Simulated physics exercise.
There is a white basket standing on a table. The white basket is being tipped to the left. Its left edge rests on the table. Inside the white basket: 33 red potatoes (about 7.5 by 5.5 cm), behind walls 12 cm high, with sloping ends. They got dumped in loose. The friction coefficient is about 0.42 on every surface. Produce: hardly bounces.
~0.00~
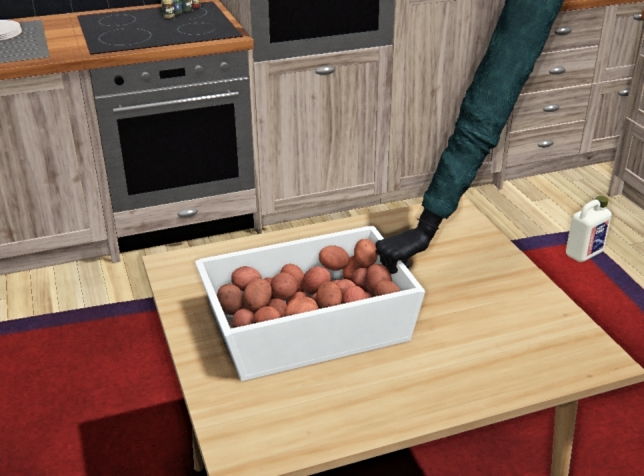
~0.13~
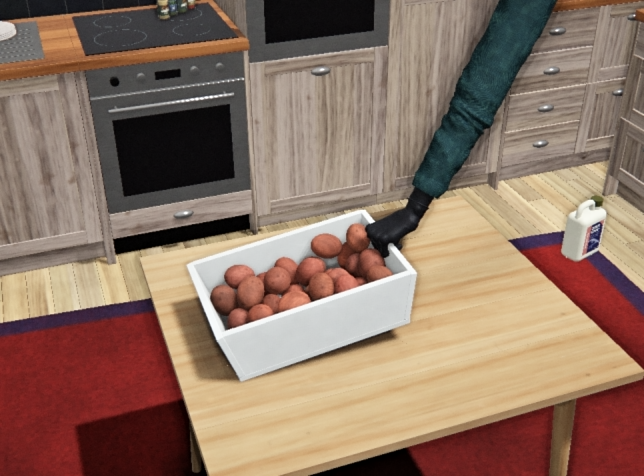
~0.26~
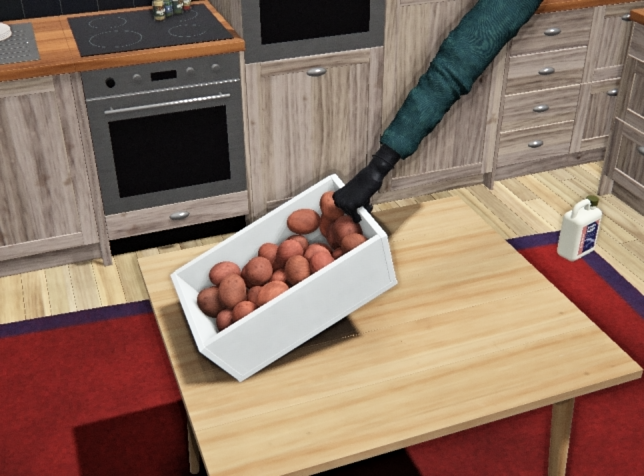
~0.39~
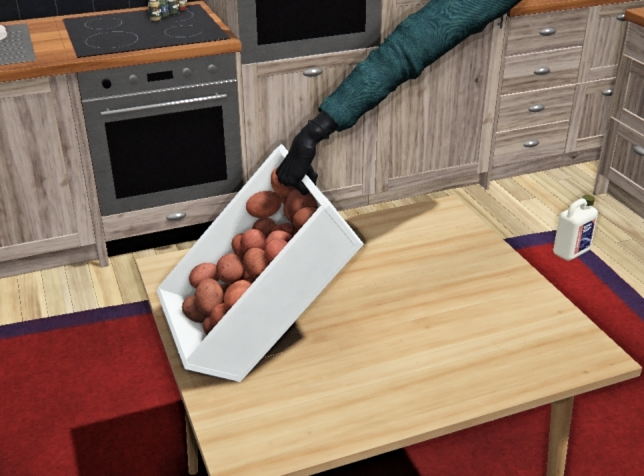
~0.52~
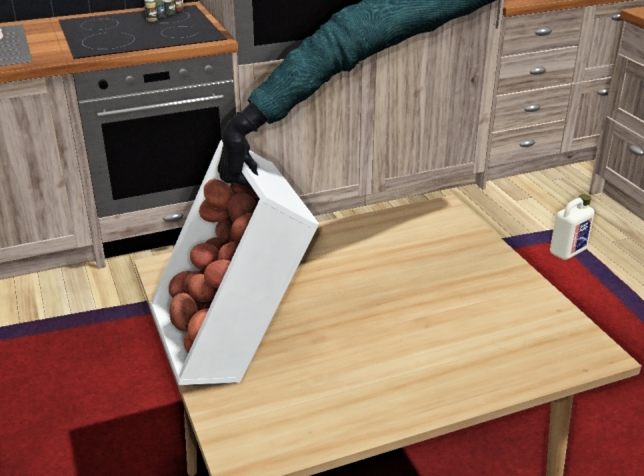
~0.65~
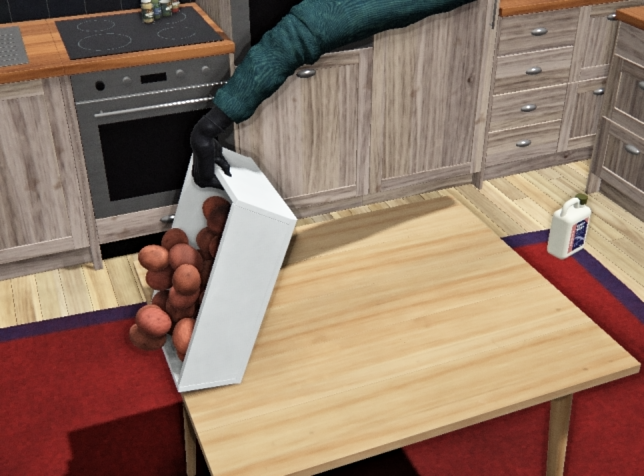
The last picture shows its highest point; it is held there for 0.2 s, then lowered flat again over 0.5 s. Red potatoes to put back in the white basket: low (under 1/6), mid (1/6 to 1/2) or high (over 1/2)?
Mid.
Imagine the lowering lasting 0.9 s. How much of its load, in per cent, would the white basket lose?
White basket 40 per cent.
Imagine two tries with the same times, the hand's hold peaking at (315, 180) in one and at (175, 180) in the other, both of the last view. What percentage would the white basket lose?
The white basket would lose 0 per cent in the first try and 60 per cent in the second.
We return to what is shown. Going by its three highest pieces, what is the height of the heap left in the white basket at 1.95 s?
I'd say some 12 cm high.
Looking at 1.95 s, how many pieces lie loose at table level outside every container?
Piece count: Roughly 0.
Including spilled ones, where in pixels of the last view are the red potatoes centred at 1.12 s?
Centre approx. (223, 314).
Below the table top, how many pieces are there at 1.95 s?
I'd estimate some 12 by that time.
After 0.86 s, tilt 70°; the white basket is down by 10 of 33.
After 1.12 s, tilt 31°; the white basket is down by 11 of 33.
After 1.48 s, tilt 0°; the white basket is down by 12 of 33.
When it is over (at 1.95 s), the white basket is down by 12 of 33. Asked share, 12 of 33, 36 per cent.
